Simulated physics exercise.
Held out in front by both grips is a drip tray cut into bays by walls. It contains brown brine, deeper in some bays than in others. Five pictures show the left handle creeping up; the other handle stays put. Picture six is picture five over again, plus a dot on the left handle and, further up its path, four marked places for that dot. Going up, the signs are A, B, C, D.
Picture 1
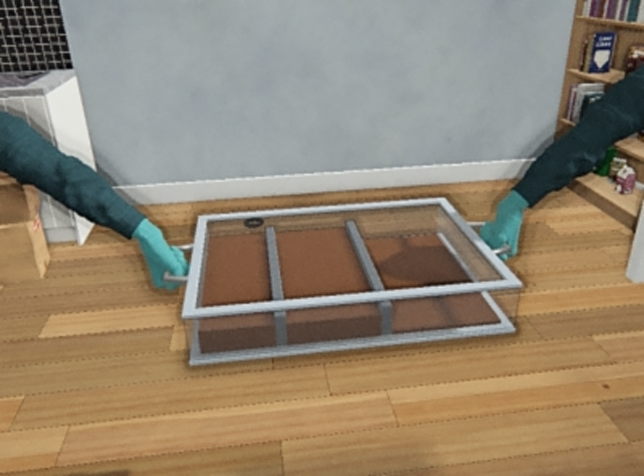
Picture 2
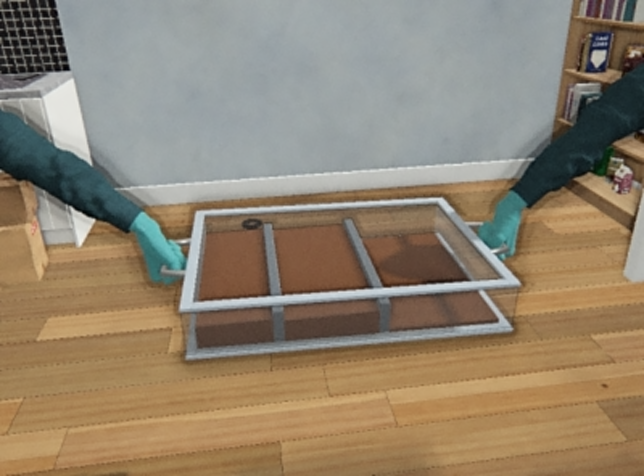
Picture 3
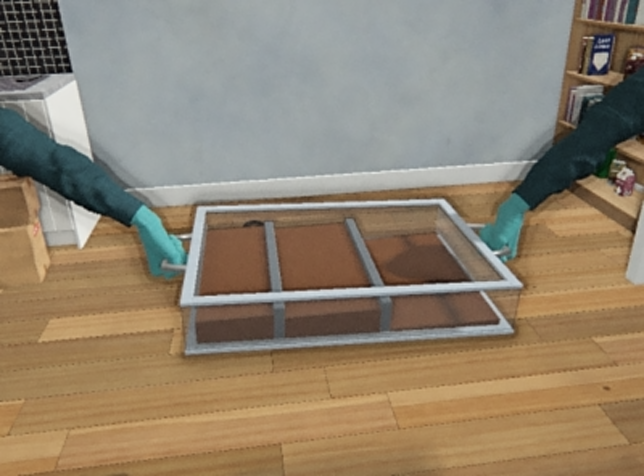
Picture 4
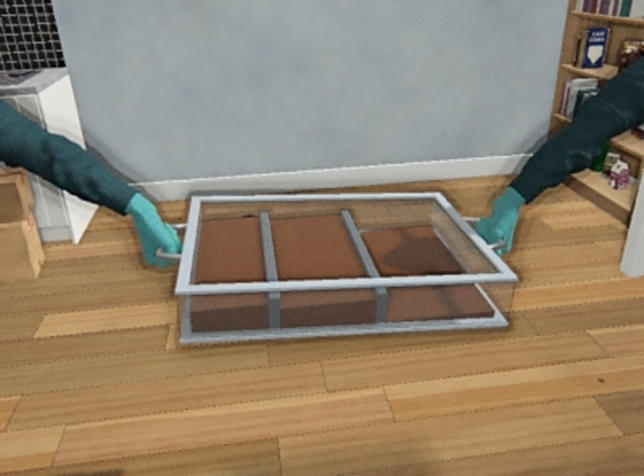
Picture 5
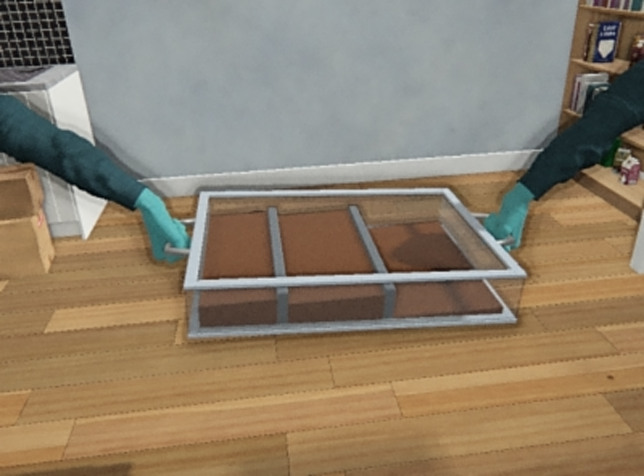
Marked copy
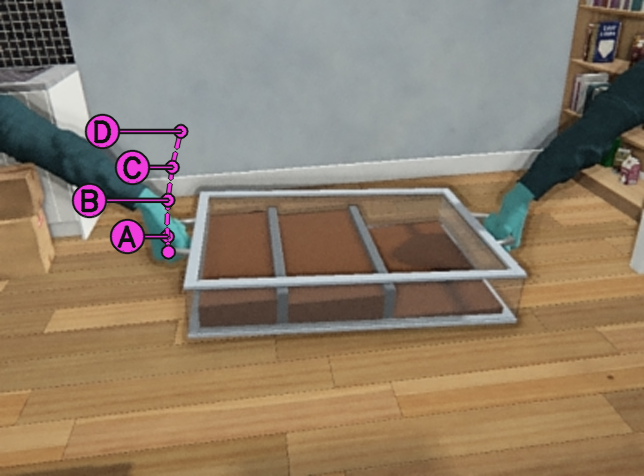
Two gloved hands slightly raise a clear divided tray of brown liquid, tilting it right.
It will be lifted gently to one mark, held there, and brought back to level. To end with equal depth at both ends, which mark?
Best: D.
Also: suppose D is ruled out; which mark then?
The answer is C.
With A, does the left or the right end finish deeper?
The left one.
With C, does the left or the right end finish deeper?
The left one.
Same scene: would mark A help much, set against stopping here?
No.
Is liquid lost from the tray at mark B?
No.
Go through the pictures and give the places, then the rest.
The tray is level; deepest in the left bay, at (240, 275), shallowest in the right; left handle at (171, 264), in the first picture.
Tipped about 1° down to the right; no wall is crossed; left handle at (168, 258), in the second picture.
Tipped about 3° down to the right; no wall is crossed; left handle at (168, 253), in the third picture.
Tipped about 4° down to the right; no wall is crossed; left handle at (163, 242), in the fourth picture.
Tipped about 4° down to the right; deepest in the left bay, at (241, 252), shallowest in the right; left handle at (172, 237), in the fifth picture.
On the marked copy, A at (167, 236); B at (167, 200); C at (172, 167); D at (180, 131).
For mark A, the left end bay stands much deeper than the other; nothing spills.
For mark B, the left end bay stands much deeper than the other; nothing spills.
For mark C, the left end bay stands much deeper than the other; nothing spills.
For mark D, the two end bays stand about equally deep; nothing spills.
